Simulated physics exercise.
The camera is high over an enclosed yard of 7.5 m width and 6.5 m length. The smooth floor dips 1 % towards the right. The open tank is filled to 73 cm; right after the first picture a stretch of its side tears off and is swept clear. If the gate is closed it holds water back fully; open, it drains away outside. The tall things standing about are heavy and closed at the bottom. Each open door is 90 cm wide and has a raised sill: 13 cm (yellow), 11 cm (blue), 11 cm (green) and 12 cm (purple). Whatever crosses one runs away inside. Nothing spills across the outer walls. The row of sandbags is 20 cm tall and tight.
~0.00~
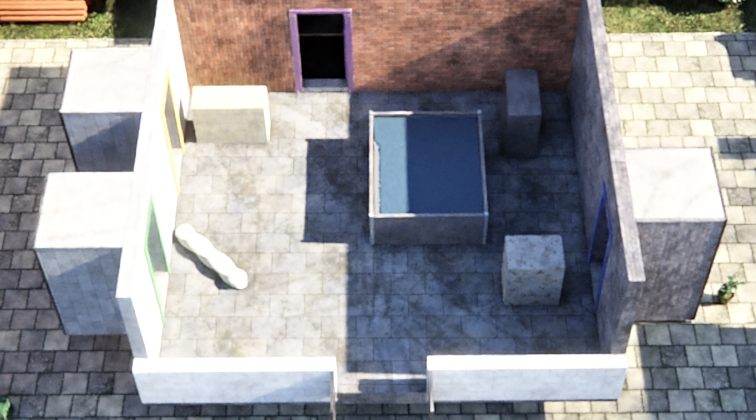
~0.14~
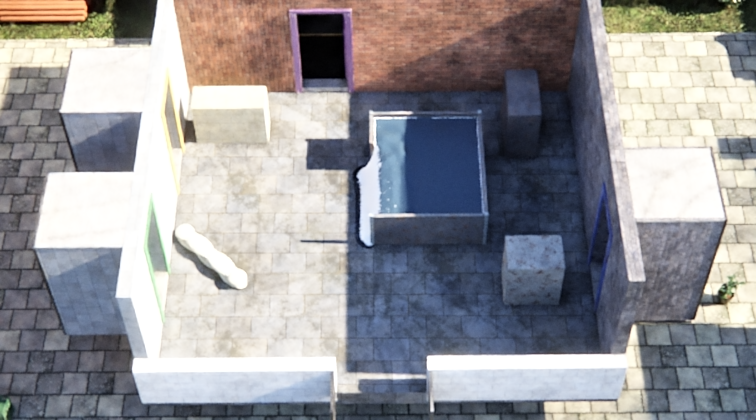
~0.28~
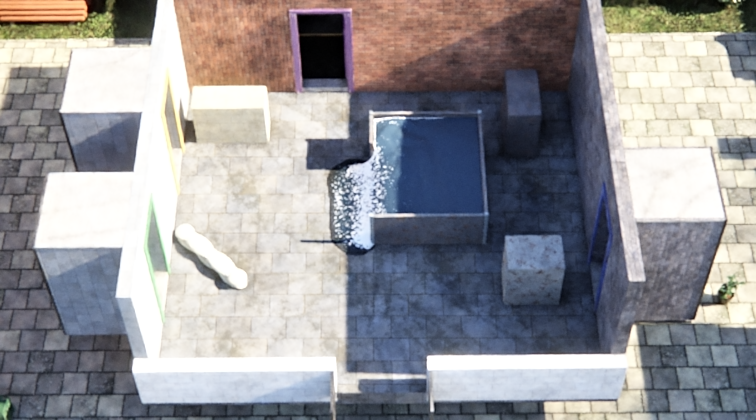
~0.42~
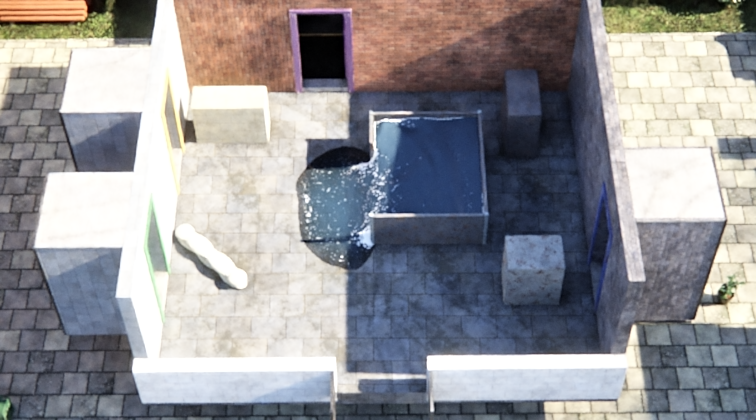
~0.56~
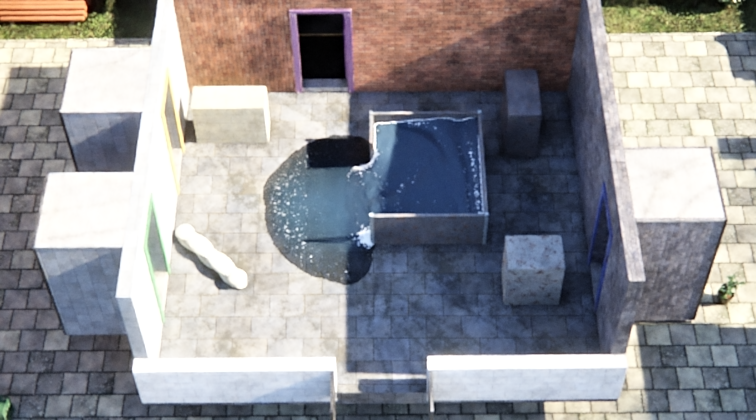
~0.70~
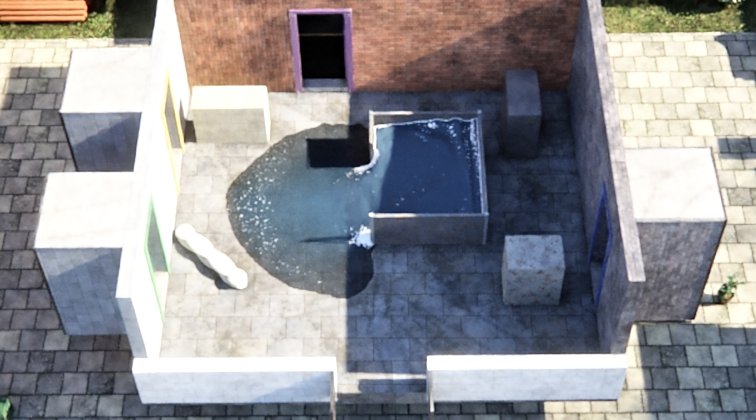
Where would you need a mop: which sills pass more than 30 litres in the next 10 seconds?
The water let in: At the yellow door it passes the limit; at the blue door it does not reach the limit; at the green door it does not reach the limit; at the purple door it keeps below the limit.
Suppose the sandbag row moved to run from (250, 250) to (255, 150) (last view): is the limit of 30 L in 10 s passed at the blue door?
Then: Blue below.
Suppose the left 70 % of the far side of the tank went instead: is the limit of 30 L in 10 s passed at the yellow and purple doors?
Then: Yellow below, purple over.
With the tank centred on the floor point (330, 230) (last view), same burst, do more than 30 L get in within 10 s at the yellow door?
Then: Yellow above.
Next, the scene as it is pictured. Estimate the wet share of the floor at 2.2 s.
Some 40 per cent of it.
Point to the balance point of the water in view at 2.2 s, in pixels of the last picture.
Near (326, 207).
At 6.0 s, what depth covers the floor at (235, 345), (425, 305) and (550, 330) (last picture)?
About 7, 2 and 0 cm.
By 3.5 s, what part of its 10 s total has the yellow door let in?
About 80 per cent.
After 1.4 s water covers 30 % of the floor and is deepest (42 cm) near (175, 217); yellow door 23 cm at the sill, 9 L in, blue door not reached, green door not reached, purple door not reached.
After 2.2 s water covers 40 % of the floor and is deepest (38 cm) near (175, 217); yellow door 33 cm at the sill, 79 L in, blue door not reached, green door 9 cm at the sill, 0 L in, purple door 3 cm at the sill, 0 L in.
After 3.5 s water covers 45 % of the floor and is deepest (29 cm) near (190, 94); yellow door 26 cm at the sill, 186 L in, blue door not reached, green door 5 cm at the sill, 0 L in, purple door 3 cm at the sill, 0 L in.
After 6.0 s water covers 70 % of the floor and is deepest (20 cm) near (173, 241); yellow door 13 cm at the sill, 225 L in, blue door not reached, green door 8 cm at the sill, 1 L in, purple door 11 cm at the sill, 6 L in.
After 10.0 s water covers 95 % of the floor and is deepest (14 cm) near (569, 290); yellow door 5 cm at the sill, 226 L in, blue door 12 cm at the sill, 1 L in, green door 6 cm at the sill, 1 L in, purple door 8 cm at the sill, 7 L in.
